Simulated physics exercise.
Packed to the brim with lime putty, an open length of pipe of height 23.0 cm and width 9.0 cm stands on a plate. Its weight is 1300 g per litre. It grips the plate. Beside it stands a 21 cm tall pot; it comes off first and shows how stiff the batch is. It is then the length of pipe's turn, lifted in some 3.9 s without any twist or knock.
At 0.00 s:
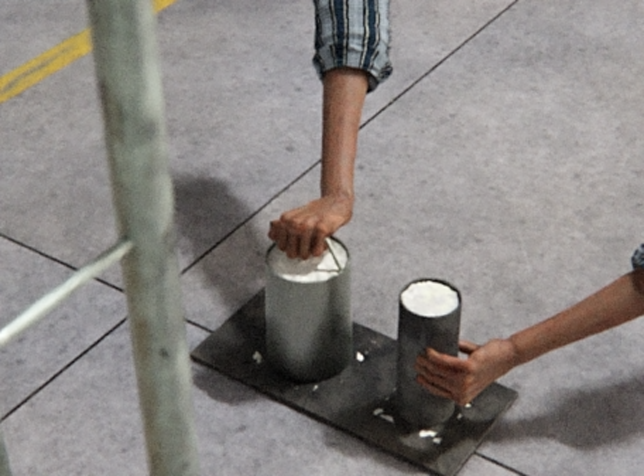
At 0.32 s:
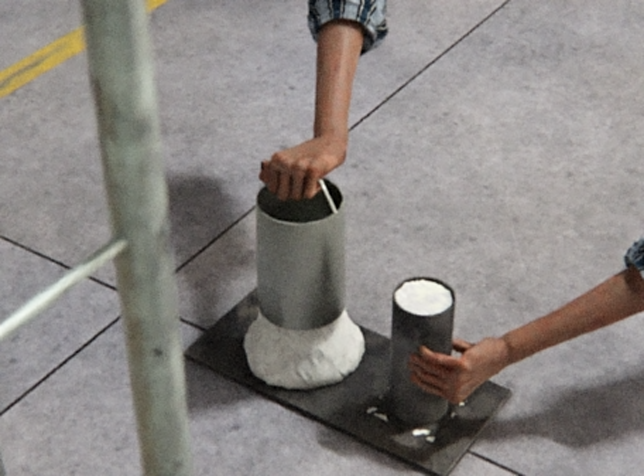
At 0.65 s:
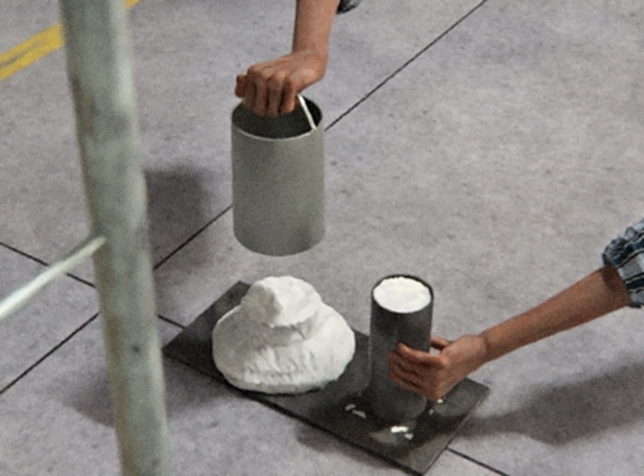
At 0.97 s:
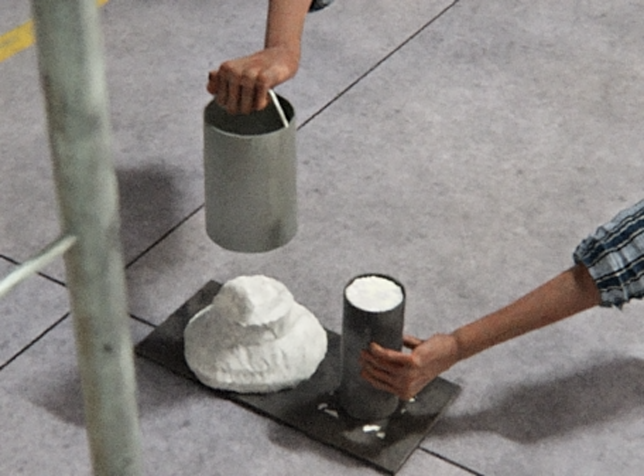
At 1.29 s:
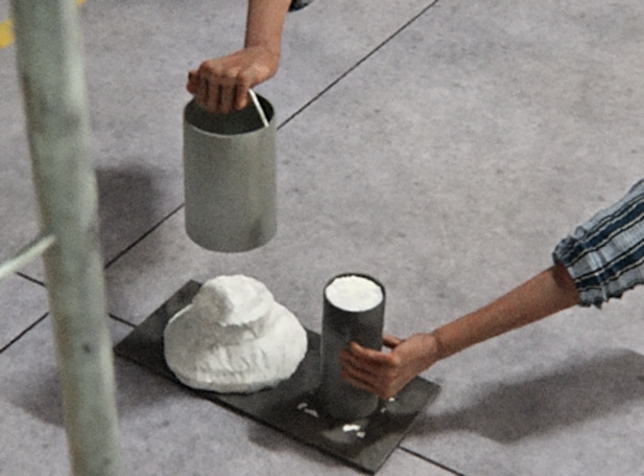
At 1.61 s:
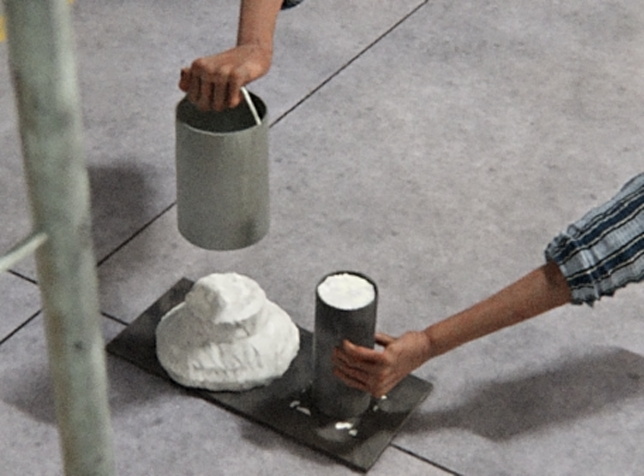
Hand lifting a grey cylinder off a slumping white mound while another hand steadies a narrower, filled dark cylinder beside it.
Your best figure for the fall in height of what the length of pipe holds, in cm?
It is around 9 centimetres.
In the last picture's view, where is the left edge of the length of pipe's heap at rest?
That point lies close to (293, 399) in the last picture.
By 2.6 s, the length of pipe is up 5.5 cm; the lime putty has come down 3.8 cm to 19 cm and is 14 cm wide.
By 3.6 s, the length of pipe is up 15 cm; the lime putty has come down 8.2 cm to 15 cm and is 16 cm wide.
By 4.5 s, the length of pipe is up 23 cm; the lime putty has come down 8.5 cm to 14 cm and is 16 cm wide.
By 5.7 s, the length of pipe is clear; the lime putty has come down 8.7 cm to 14 cm and is 16 cm wide.
By 6.1 s, at rest, the length of pipe is clear; the lime putty has come down 8.8 cm to 14 cm and is 16 cm wide.
